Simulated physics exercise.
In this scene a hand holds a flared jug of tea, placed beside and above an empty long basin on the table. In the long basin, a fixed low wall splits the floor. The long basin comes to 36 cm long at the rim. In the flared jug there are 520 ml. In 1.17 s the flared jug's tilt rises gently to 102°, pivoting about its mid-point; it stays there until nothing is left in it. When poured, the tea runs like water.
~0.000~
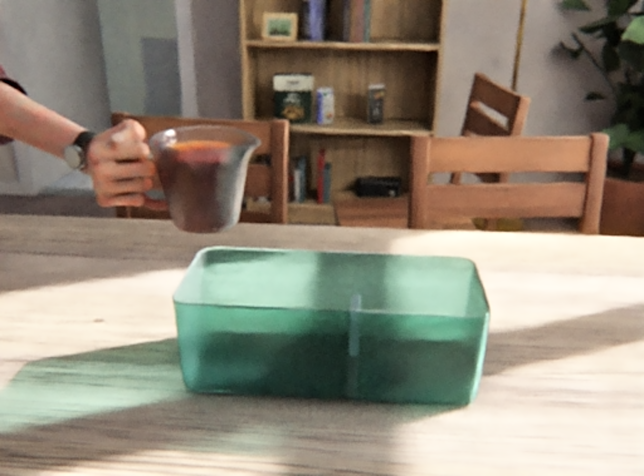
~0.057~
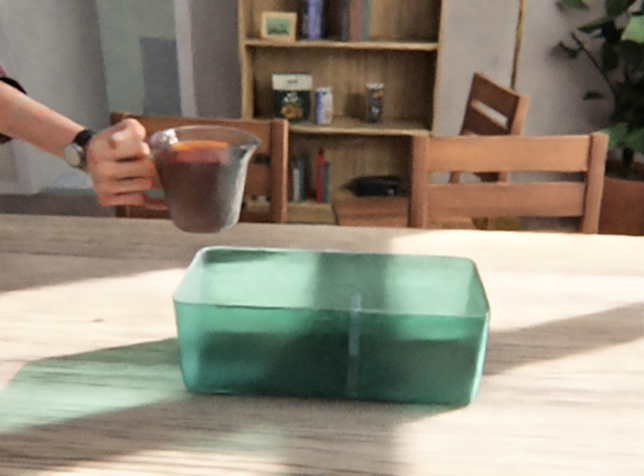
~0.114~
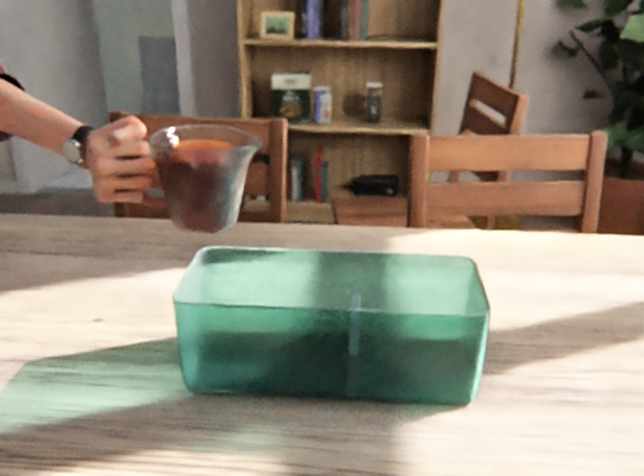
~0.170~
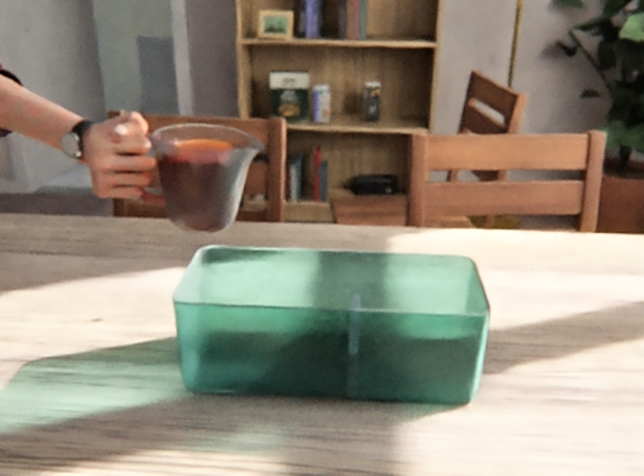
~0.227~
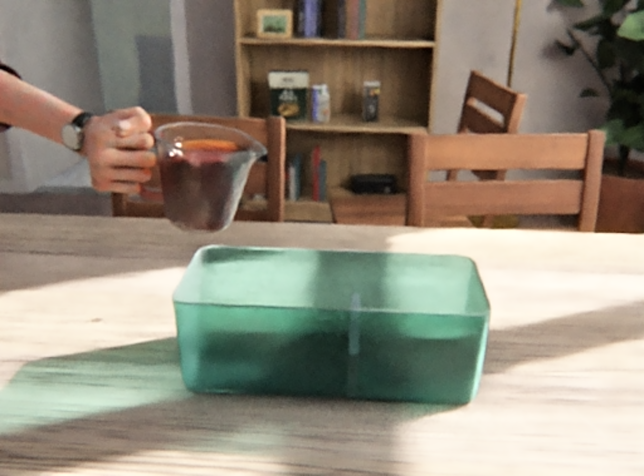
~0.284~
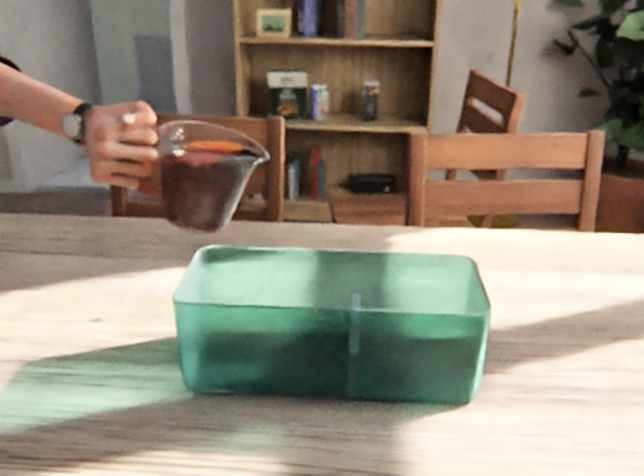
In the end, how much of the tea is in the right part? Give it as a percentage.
Roughly 2 percent is in the right part.
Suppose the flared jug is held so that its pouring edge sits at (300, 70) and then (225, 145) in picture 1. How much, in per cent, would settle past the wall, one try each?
70 and 0 %.
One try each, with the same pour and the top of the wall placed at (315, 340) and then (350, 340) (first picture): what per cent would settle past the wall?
60 per cent first, 5 per cent second.
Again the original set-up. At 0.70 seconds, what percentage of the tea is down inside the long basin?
I reckon close to 14 percent of it.
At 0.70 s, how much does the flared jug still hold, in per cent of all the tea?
I'd estimate some 66 % remains.
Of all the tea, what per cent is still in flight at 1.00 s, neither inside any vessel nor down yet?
Around 12 per cent of the liquid is in flight.
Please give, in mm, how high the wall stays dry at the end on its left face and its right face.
Noted: Left near 44 mm, right near 60 mm.
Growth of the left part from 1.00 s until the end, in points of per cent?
Difference: Approx. 22 %.
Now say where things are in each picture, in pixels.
It leans 0°; its right rim is at (261, 142); the tea meets the walls at (160, 150) and (247, 152); the long basin's rim runs from (187, 274) to (482, 286); the wall's top is at (355, 323), in the first picture.
It leans 1°; its right rim is at (261, 143); the tea meets the walls at (160, 149) and (248, 152), in the second picture.
It leans 2°; its right rim is at (262, 144); the tea meets the walls at (160, 149) and (249, 153), in the third picture.
It leans 5°; its right rim is at (264, 147); the tea meets the walls at (162, 148) and (251, 153), in the fourth picture.
It leans 9°; its right rim is at (266, 151); the tea meets the walls at (163, 149) and (254, 154), in the fifth picture.
It leans 14°; its right rim is at (269, 157); the tea meets the walls at (167, 151) and (260, 155), in the sixth picture.
Then, 0.70 s in, the tilt is 66° and 67 per cent is still to pour, 13 is left of the wall and 0 right of it.
Then, 1.00 s in, the tilt is 97° and 13 per cent is still to pour, 75 is left of the wall and 1 right of it.
Then, 1.32 s in, the tilt is 102° and 0 per cent is still to pour, 97 is left of the wall and 2 right of it.
Then, 1.67 s in, the tilt is 102° and 0 per cent is still to pour, 97 is left of the wall and 2 right of it.
Finally, 97 per cent lies left of the wall, 2 right of it and 1 outside.
